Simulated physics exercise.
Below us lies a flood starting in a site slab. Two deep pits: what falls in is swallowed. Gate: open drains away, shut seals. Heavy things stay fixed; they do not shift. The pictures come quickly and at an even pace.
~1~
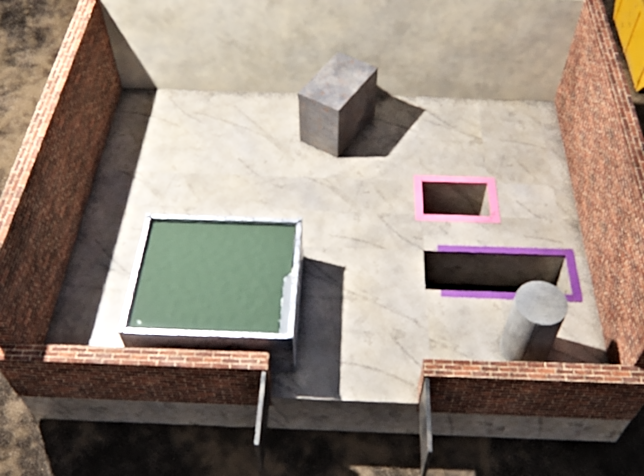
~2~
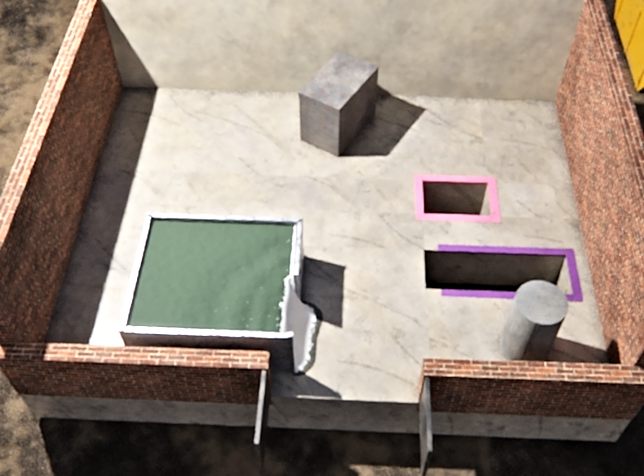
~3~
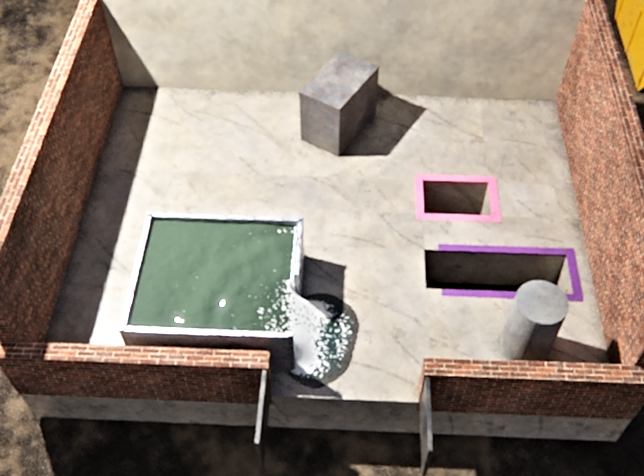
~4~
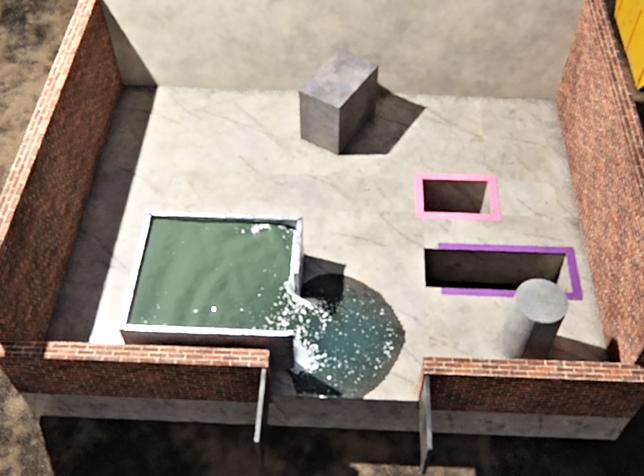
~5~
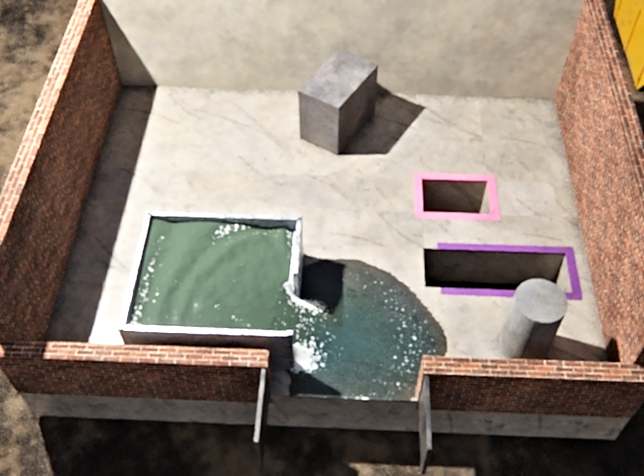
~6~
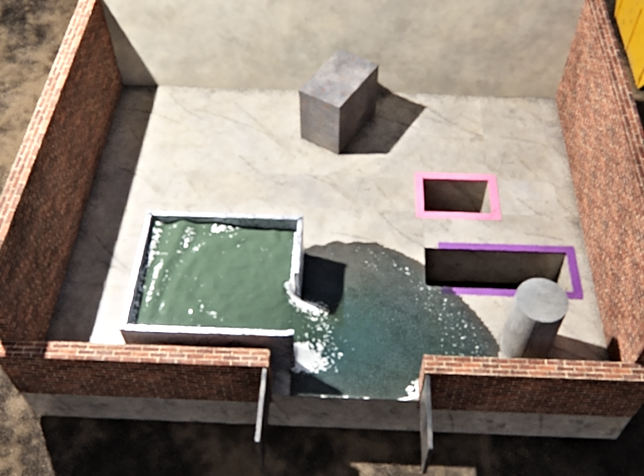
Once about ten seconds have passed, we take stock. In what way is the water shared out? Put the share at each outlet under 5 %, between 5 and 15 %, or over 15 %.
As I see it, the gate claims a heavy share - exceeding fifteen per cent, the pink pit claims a light share - short of five per cent, the purple pit claims a heavy share - exceeding fifteen per cent.
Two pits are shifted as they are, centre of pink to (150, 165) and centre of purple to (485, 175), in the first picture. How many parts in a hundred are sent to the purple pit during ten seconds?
Share for purple: 35 in a hundred.
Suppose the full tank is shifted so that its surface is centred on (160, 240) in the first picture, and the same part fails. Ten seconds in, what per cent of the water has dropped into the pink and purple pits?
So pink takes 8 % and purple takes 40 %.
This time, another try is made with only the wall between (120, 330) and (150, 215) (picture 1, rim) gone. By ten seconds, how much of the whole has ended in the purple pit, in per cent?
In percent, purple takes 6.
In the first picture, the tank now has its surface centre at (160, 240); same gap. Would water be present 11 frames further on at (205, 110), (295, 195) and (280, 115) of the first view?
So, first one stays dry, second one stays dry, third one stays dry.
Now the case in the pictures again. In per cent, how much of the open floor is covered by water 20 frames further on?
About 25 %.
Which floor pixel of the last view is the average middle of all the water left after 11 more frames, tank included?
My reading is close to (306, 313).
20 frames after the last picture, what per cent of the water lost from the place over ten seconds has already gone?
Estimated share: Close to 50 %.
A moment on, water covers 20 % of the floor; the gate 6 %, the pink pit 0 %, the purple pit 2 %.
Next, water covers 20 % of the floor; the gate 11 %, the pink pit 0 %, the purple pit 8 %.
Then, water covers 25 % of the floor; the gate 16 %, the pink pit 1 %, the purple pit 19 %.
Later, water covers 30 % of the floor; the gate 22 %, the pink pit 1 %, the purple pit 33 %.
In the end, water covers 35 % of the floor; the gate 26 %, the pink pit 2 %, the purple pit 44 %.
